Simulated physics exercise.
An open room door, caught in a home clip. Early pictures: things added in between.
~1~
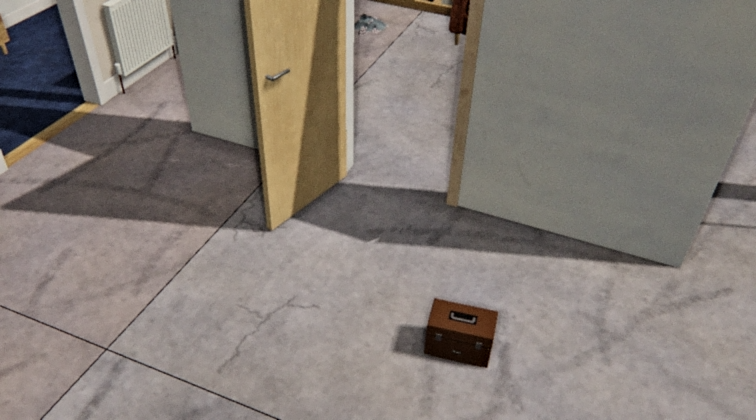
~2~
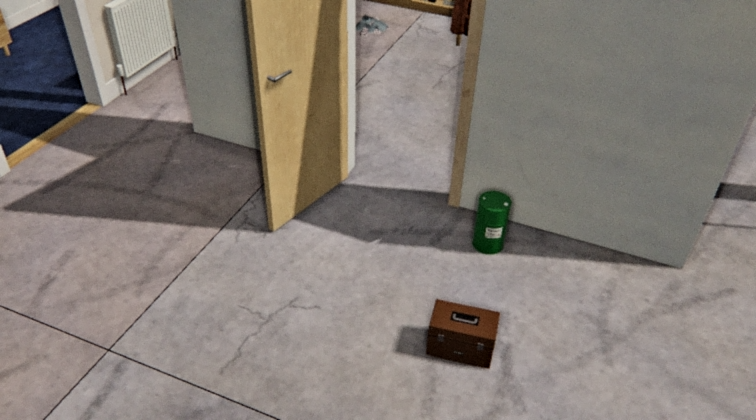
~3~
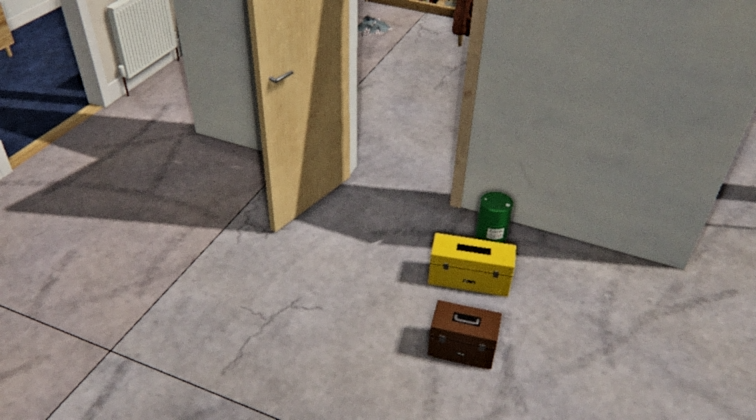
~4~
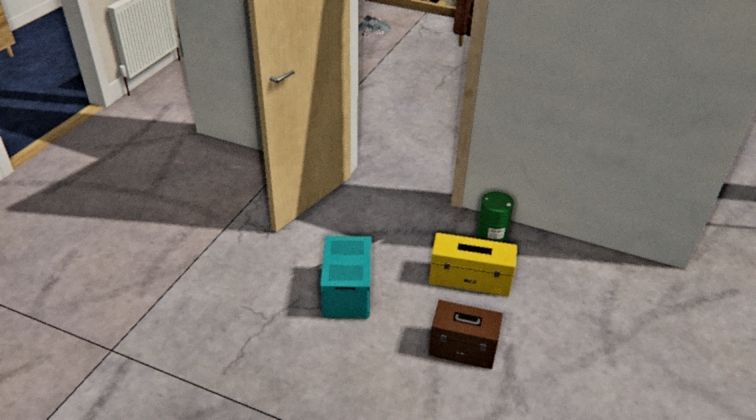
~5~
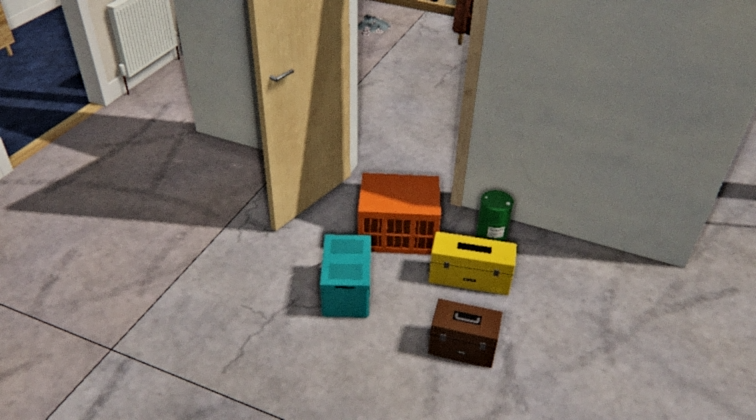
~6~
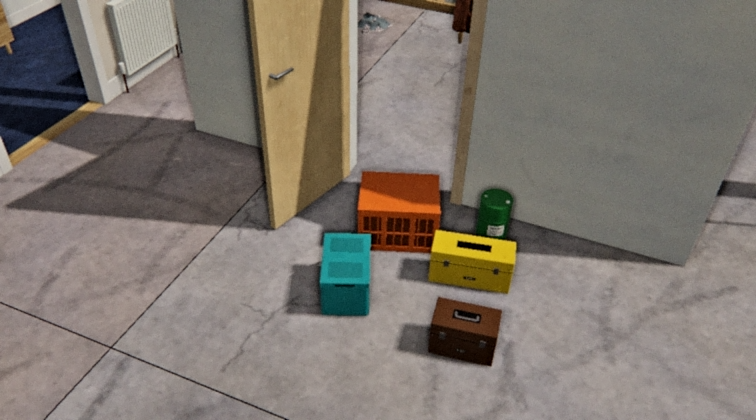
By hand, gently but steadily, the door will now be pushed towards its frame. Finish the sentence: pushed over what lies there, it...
It halts partway.
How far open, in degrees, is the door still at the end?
Near 60° open.
Then, 0.60 s after the last picture, door 86° open.
Then, 0.90 s after the last picture, door 70° open.
At rest, door 60° open; all 5 in place. Seen from the same camera at the end, orange chest near (402, 211).
